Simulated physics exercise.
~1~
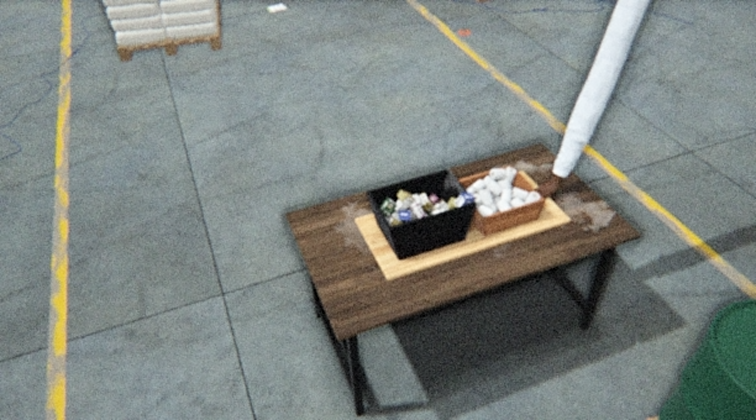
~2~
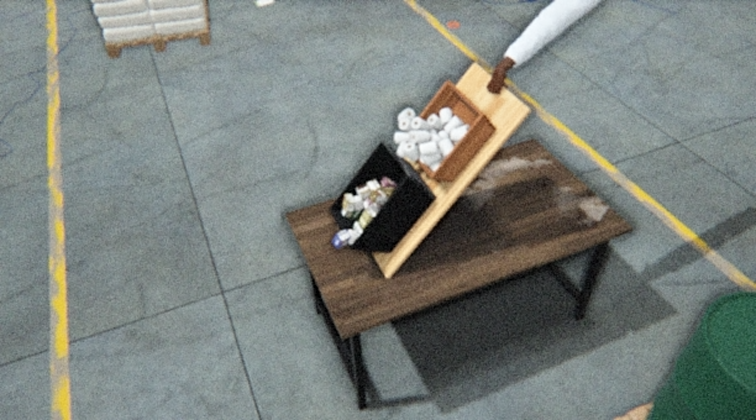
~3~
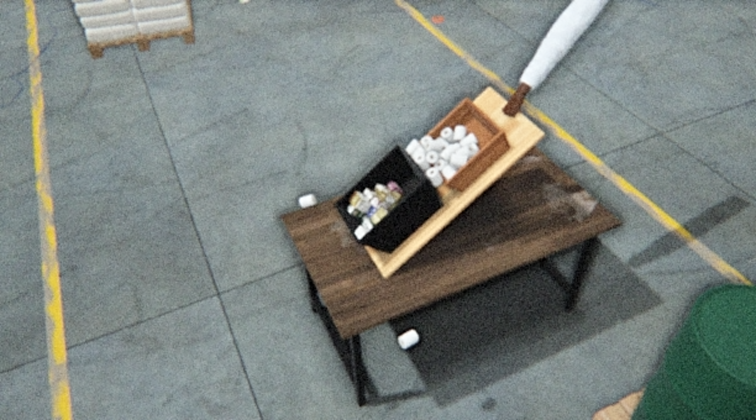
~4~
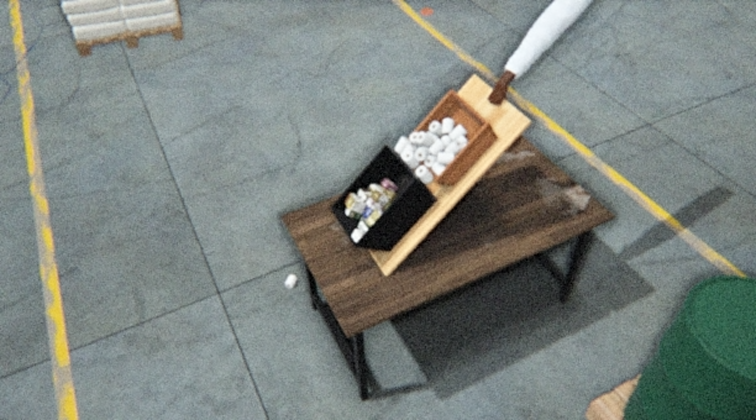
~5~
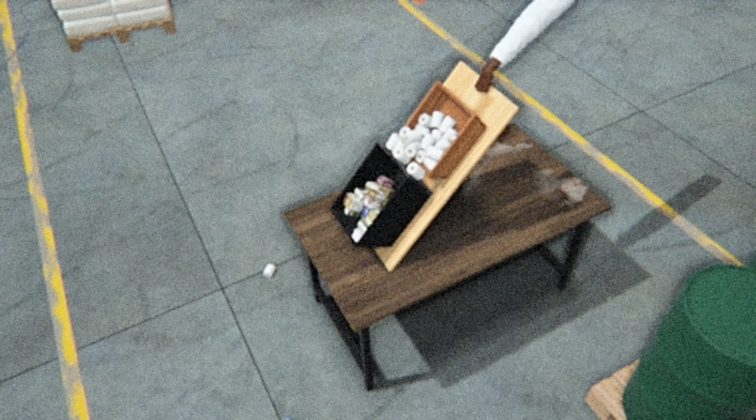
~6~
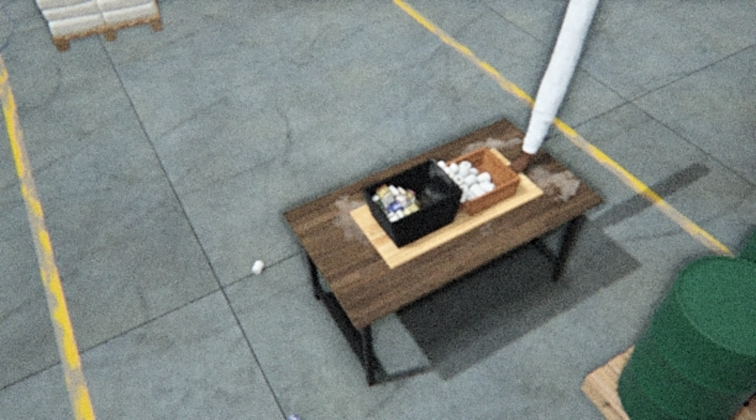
On a warehouse floor marked with yellow lines, a dark wooden table holds a pale board carrying a black tub of small cartons and a brown wooden tub of white rolls. A white-sleeved arm raises the board's right end, tipping it steeply over its left edge. The contents slump leftward, and a few white rolls spill out, some landing on the floor. The board is lowered partway, then lifted steeply again. Finally the arm sets it flat, with both tubs still mostly filled and a white roll lying on the floor left of the table.
